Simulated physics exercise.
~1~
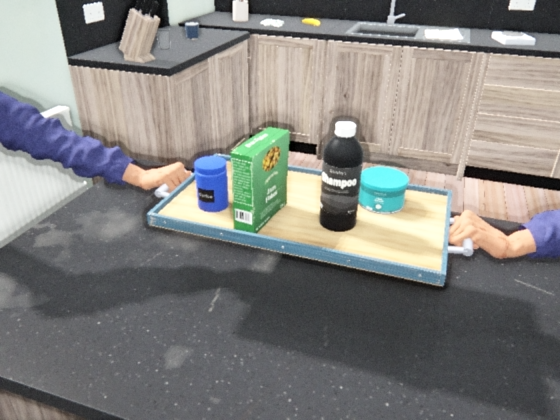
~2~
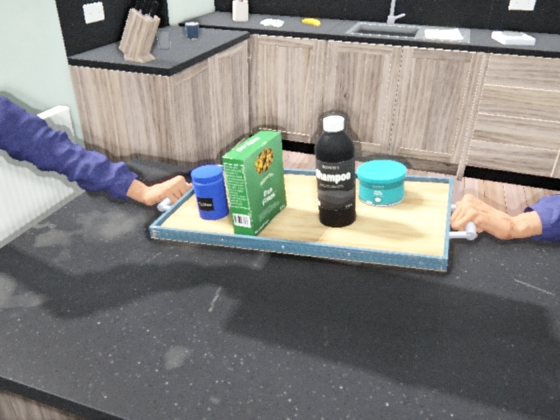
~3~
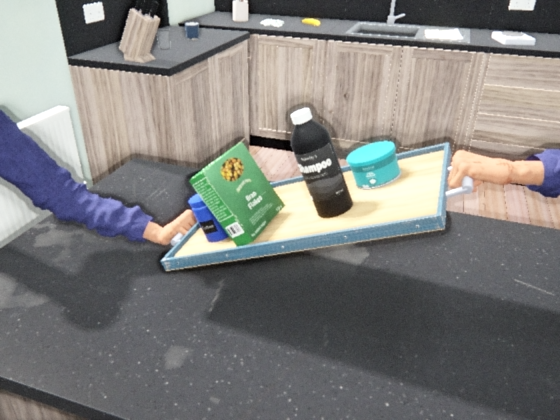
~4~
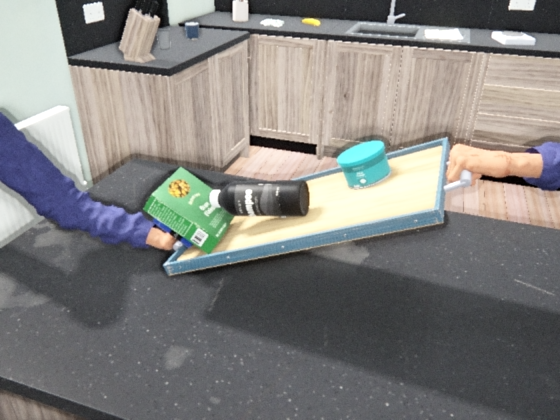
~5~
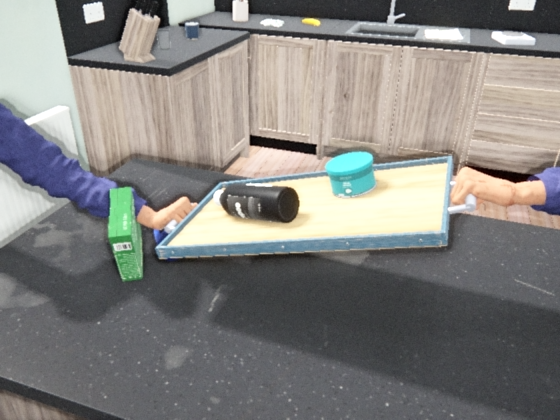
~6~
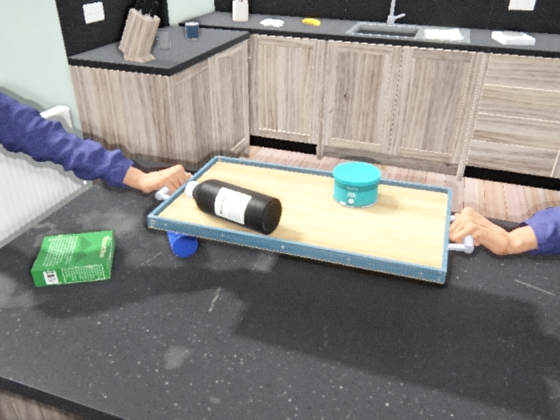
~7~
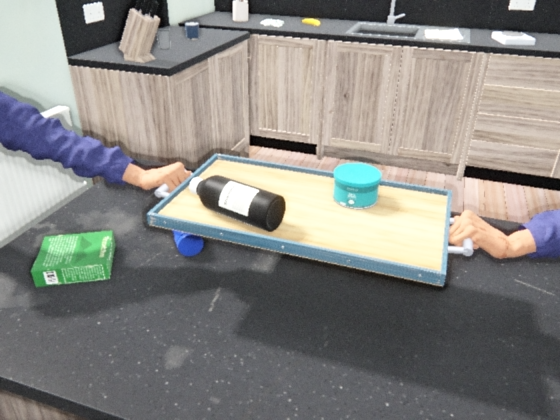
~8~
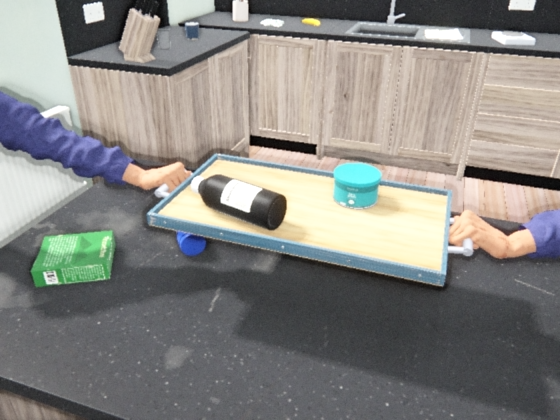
In a kitchen, seen from slightly above across a dark speckled worktop, two hands in purple sleeves hold a blue-rimmed tray with a pale wooden base. On it, from left to right, stand a blue jar, a green packet, a black shampoo bottle and a turquoise tub. The left edge dips steeply, and the packet, jar and bottle lean left before the bottle topples onto its side. As the tray levels, the packet and jar drop off the left end. Finally the tray is level, the bottle lying beside the upright, slightly shifted tub, with the packet and jar on the worktop.
